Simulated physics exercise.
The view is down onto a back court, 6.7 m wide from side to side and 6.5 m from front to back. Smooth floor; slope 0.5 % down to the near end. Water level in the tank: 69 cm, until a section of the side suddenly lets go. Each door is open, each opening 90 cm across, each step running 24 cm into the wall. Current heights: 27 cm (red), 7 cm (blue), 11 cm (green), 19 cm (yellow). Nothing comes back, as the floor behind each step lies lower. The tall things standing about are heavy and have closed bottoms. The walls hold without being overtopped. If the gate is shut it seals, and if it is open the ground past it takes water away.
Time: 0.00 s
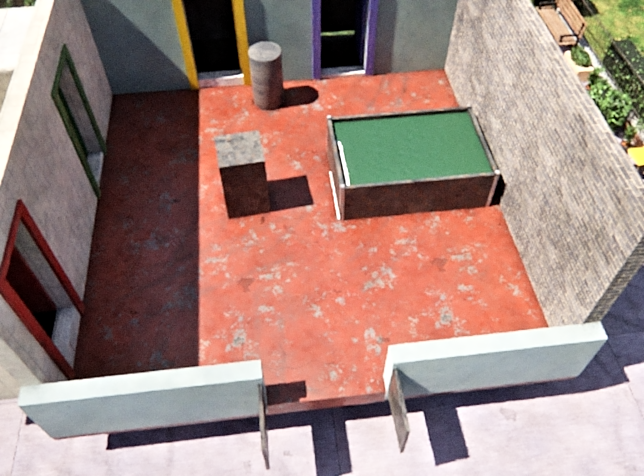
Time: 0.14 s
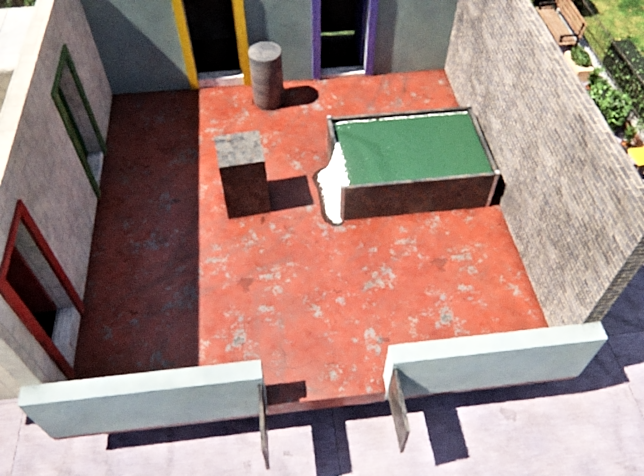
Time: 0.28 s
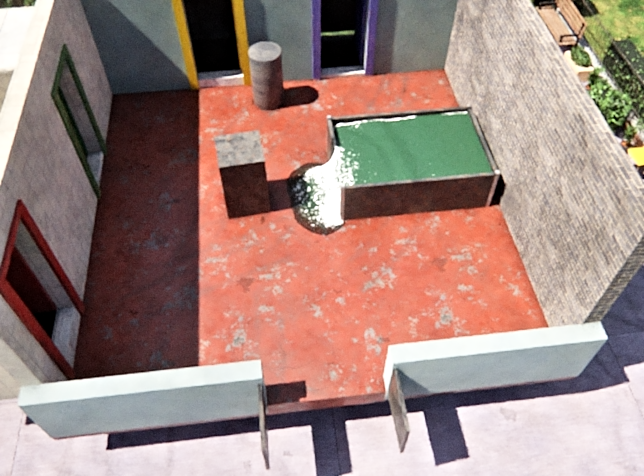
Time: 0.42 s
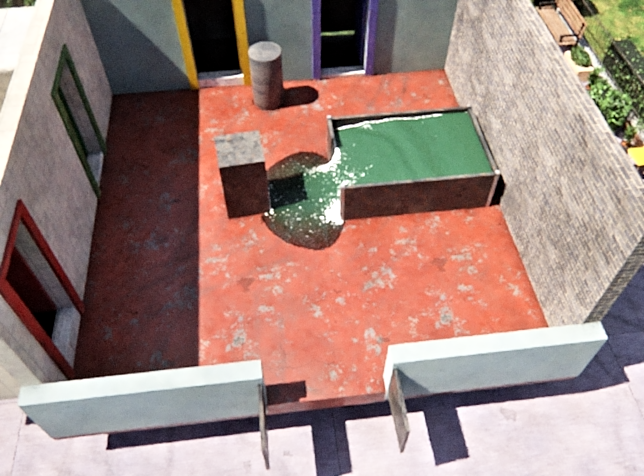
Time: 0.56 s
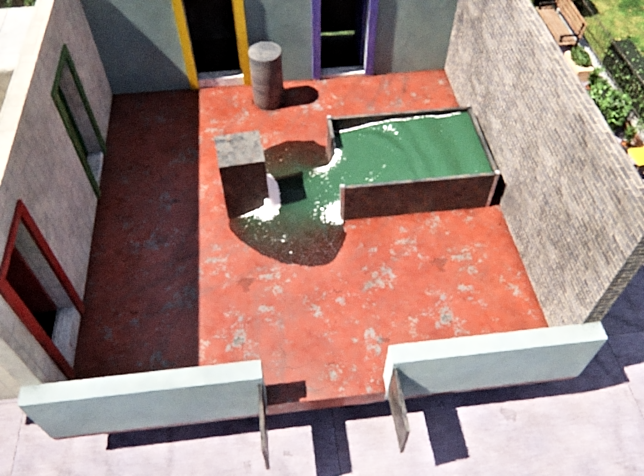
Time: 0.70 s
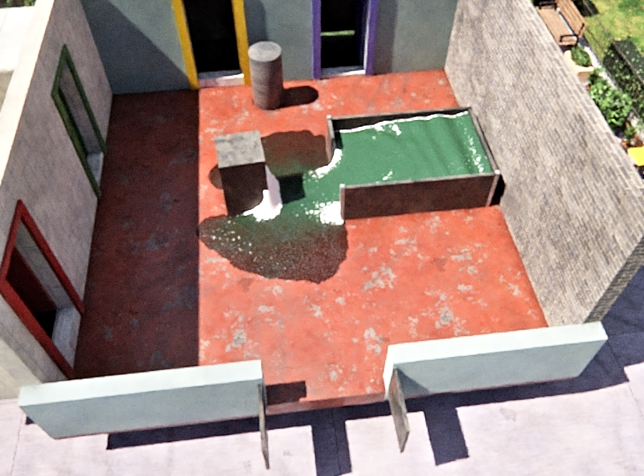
Green water fills a walled tank on the right of a red-floored court, seen from high above by a still camera. Around it stand a square block and a round grey pillar, yellow and purple doorways behind, green and red ones on the left, and a pale low wall with a gap in front. Water bursts from the tank's left end, foams against the block and spreads around it and toward the viewer.
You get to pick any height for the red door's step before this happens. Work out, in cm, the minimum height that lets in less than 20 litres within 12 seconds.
I would say 16 cm.
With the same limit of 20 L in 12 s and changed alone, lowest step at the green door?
For green: Close to 8.0 cm.
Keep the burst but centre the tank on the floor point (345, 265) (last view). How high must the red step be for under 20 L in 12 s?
A height near 29 cm.
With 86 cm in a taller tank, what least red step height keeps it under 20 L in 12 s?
Minimum height: Approx. 22 cm.
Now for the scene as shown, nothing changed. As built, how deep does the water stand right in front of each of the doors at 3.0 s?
In cm - red: 22, blue: 2, green: 6, yellow: 15.
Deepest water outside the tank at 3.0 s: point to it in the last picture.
Around (68, 411).
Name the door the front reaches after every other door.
It's the blue one.
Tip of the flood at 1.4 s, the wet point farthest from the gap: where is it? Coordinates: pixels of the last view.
Lab note: Front tip approx. at (86, 285).
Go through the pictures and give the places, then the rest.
The first frame shows the tank at (409, 148) is whole and still, 69 cm deep; the red door at (51, 306) is dry.
In the second frame, water pours out at (338, 184) and has run 0.3 m, to (317, 179); about 6 cm deep outside, 69 cm at the back.
In the third frame, water pours out at (338, 185) and has run 0.7 m, to (296, 202); about 11 cm deep outside, 69 cm at the back.
In the fourth frame, the front is at (269, 219), 1.2 m from the gap at (338, 186); 1.9 m2 of floor is wet, 69 cm left at the back.
In the fifth frame, water pours out at (338, 186) and has run 1.8 m, to (236, 227); about 6 cm deep outside, 69 cm at the back.
In the sixth frame, the gap is at (338, 186), the front 2.2 m out at (206, 236); the back of the tank holds 64 cm; 2.5 m in a straight line remain to the red door at (51, 306).
After 1.4 s water covers 25 % of the floor, deepest (45 cm) near (282, 204); it has not reached the red door.
After 3.0 s water covers 55 % of the floor, deepest (33 cm) near (68, 411); 22 cm at the red door, 0 litres in over its 27 cm step.
After 12.0 s water covers 95 % of the floor, deepest (10 cm) near (460, 136); 6 cm at the red door, 0 litres in over its 27 cm step.
At the red door as built, the water arrived by 1.8 s and peaked near 24 cm at 3.4 s.
With a step of 13 cm, 45 litres would have come in within the 12 s; with 20.5 cm, 6 litres. So under 20 litres takes about 16 cm.
